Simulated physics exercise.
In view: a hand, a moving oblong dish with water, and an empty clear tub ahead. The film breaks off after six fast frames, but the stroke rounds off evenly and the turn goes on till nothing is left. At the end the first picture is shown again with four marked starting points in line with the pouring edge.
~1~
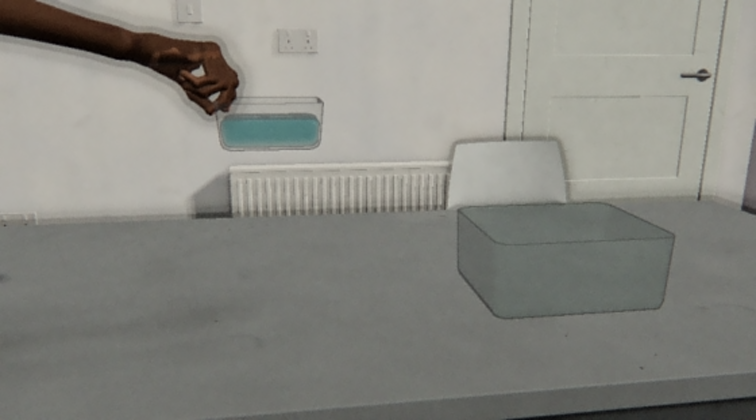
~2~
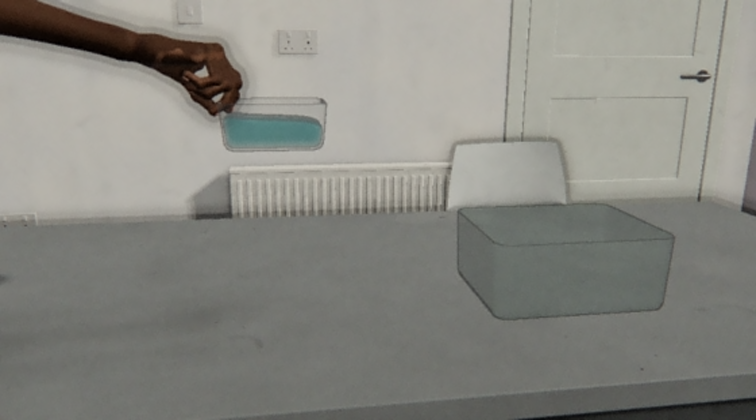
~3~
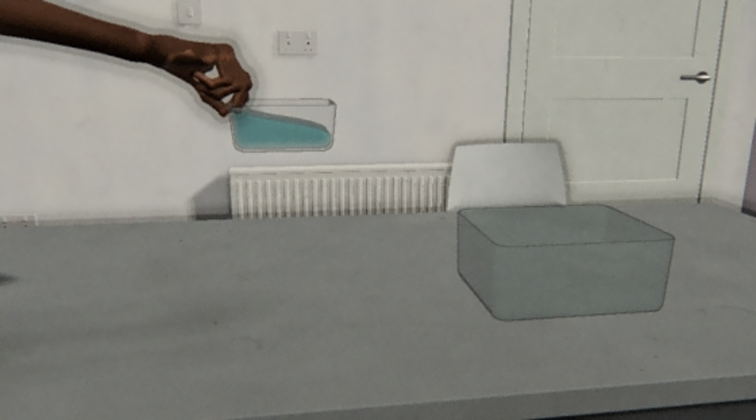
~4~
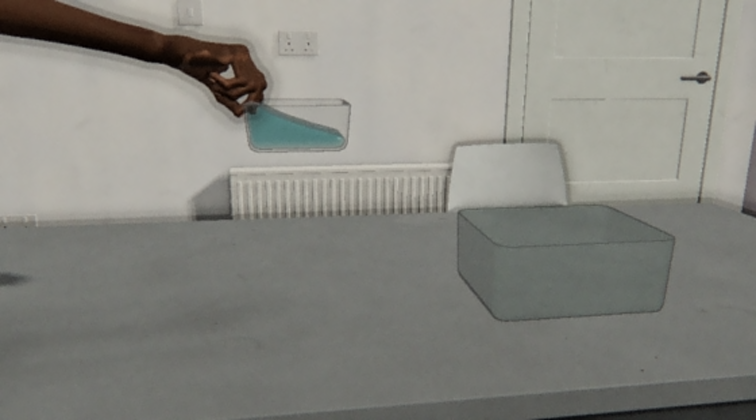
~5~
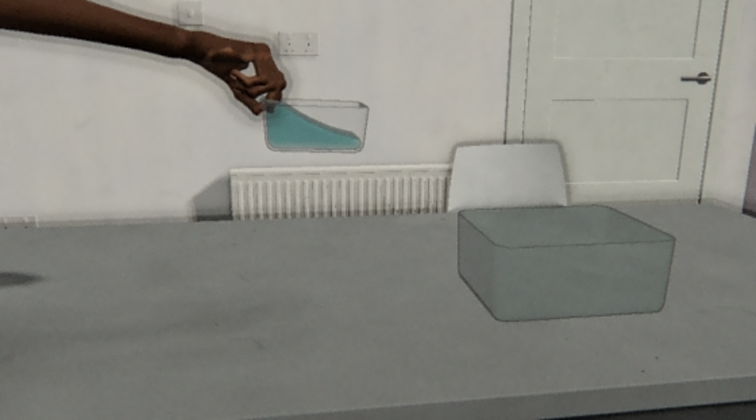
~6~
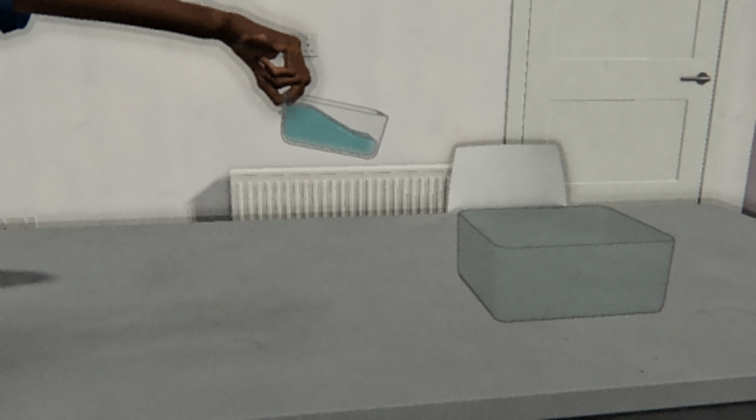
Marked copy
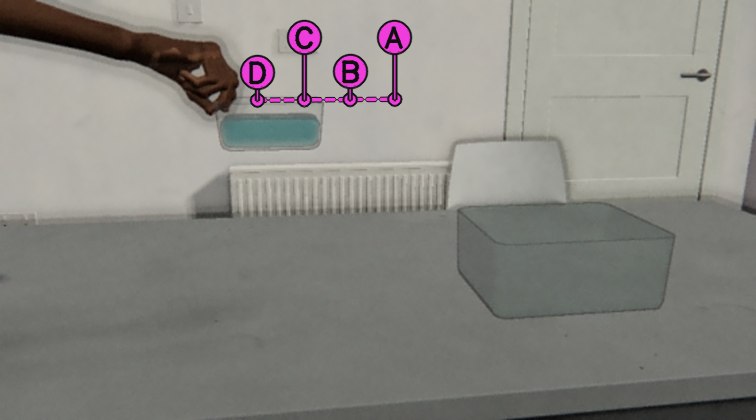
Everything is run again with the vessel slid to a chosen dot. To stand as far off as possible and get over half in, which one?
Place B.
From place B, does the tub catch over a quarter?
Yes, clearly.
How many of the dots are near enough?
Two of them.
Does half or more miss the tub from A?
No, that is safe.
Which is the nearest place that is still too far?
That is place C.
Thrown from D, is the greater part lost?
Yes, it does.
On the marked copy, A at (394, 99); B at (350, 99); C at (304, 99); D at (257, 100).
Choosing A, about 81 % lands in the tub, 13 % falls short and 7 % goes beside or beyond.
Choosing B, about 70 % lands in the tub, 24 % falls short and 5 % goes beside or beyond.
Choosing C, about 35 % lands in the tub, 60 % falls short and 5 % goes beside or beyond.
Choosing D, about 0 % lands in the tub, 99 % falls short.
